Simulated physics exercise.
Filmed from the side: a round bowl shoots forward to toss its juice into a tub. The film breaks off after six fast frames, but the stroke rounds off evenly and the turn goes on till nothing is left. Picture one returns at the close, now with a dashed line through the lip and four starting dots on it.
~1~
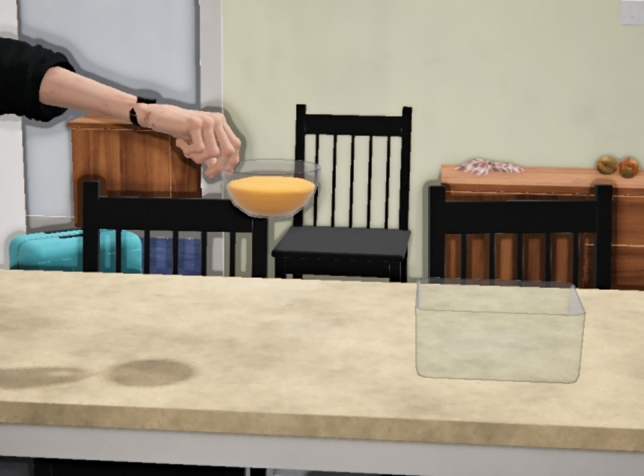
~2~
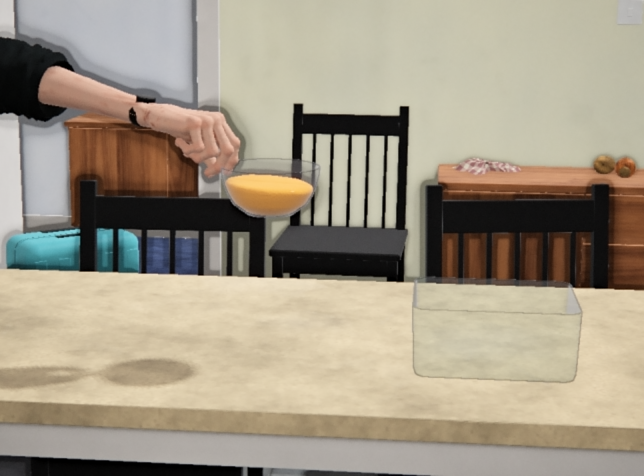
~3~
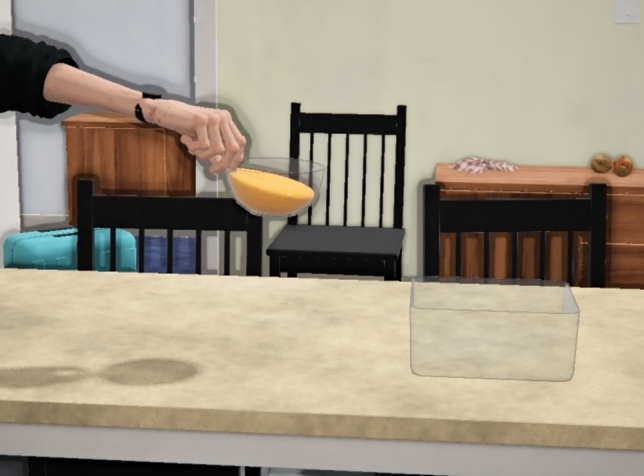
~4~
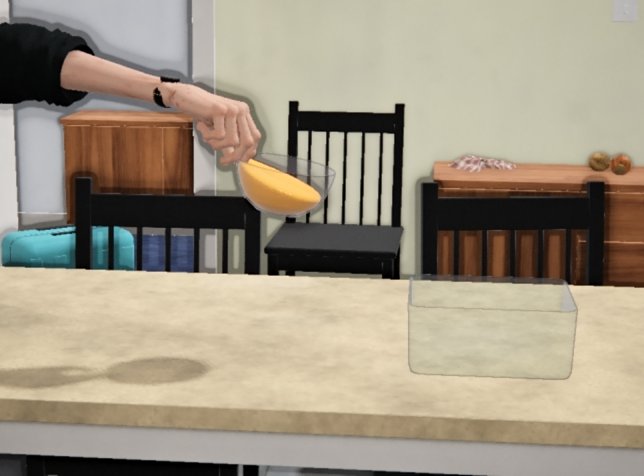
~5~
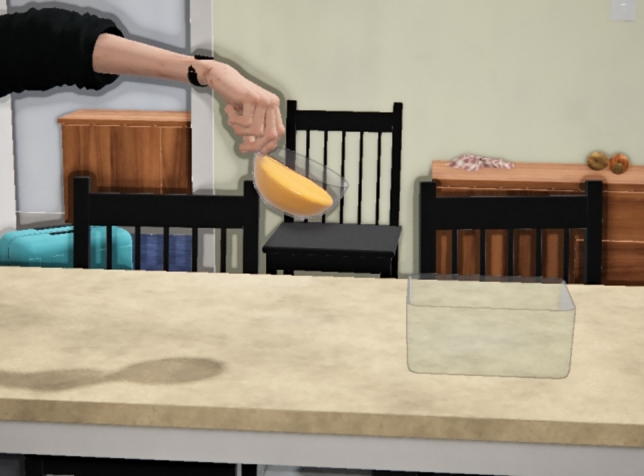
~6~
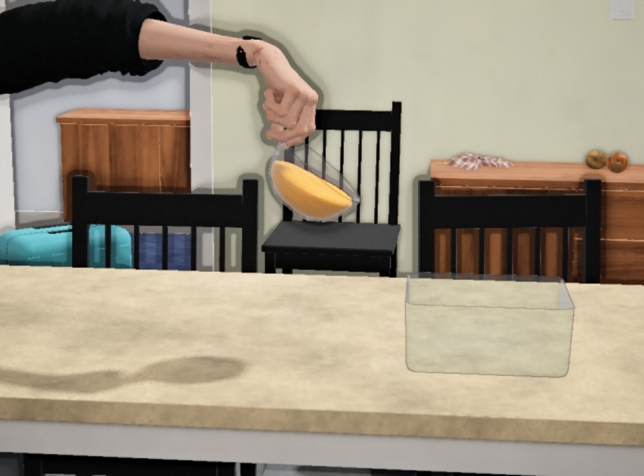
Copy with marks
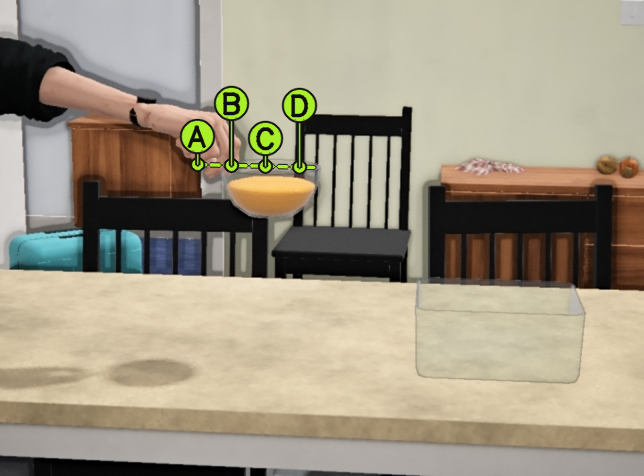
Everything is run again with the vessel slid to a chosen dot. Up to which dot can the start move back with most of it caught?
That is place D.
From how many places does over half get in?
One.
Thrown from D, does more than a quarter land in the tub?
Yes, it does.
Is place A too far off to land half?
Yes.
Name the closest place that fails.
C.
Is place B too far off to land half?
Yes, it does.
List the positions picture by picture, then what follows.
Upright, lip at (319, 167); tub from (416, 376) to (579, 382); nothing has left yet.
Upright, lip at (318, 167); nothing has left yet.
Upright, lip at (323, 167); nothing has left yet.
Tipped about 9°, lip at (334, 173); nothing has left yet.
Tipped about 23°, lip at (347, 184); nothing has left yet.
Tipped about 40°, lip at (359, 199); nothing has left yet.
On the marked copy, A at (197, 164); B at (231, 165); C at (265, 166); D at (299, 167).
If A is chosen, about 0 % lands in the tub, 100 % falls short.
If B is chosen, about 0 % lands in the tub, 98 % falls short.
If C is chosen, about 11 % lands in the tub, 84 % falls short and 4 % goes beside or beyond.
If D is chosen, about 65 % lands in the tub, 23 % falls short and 12 % goes beside or beyond.
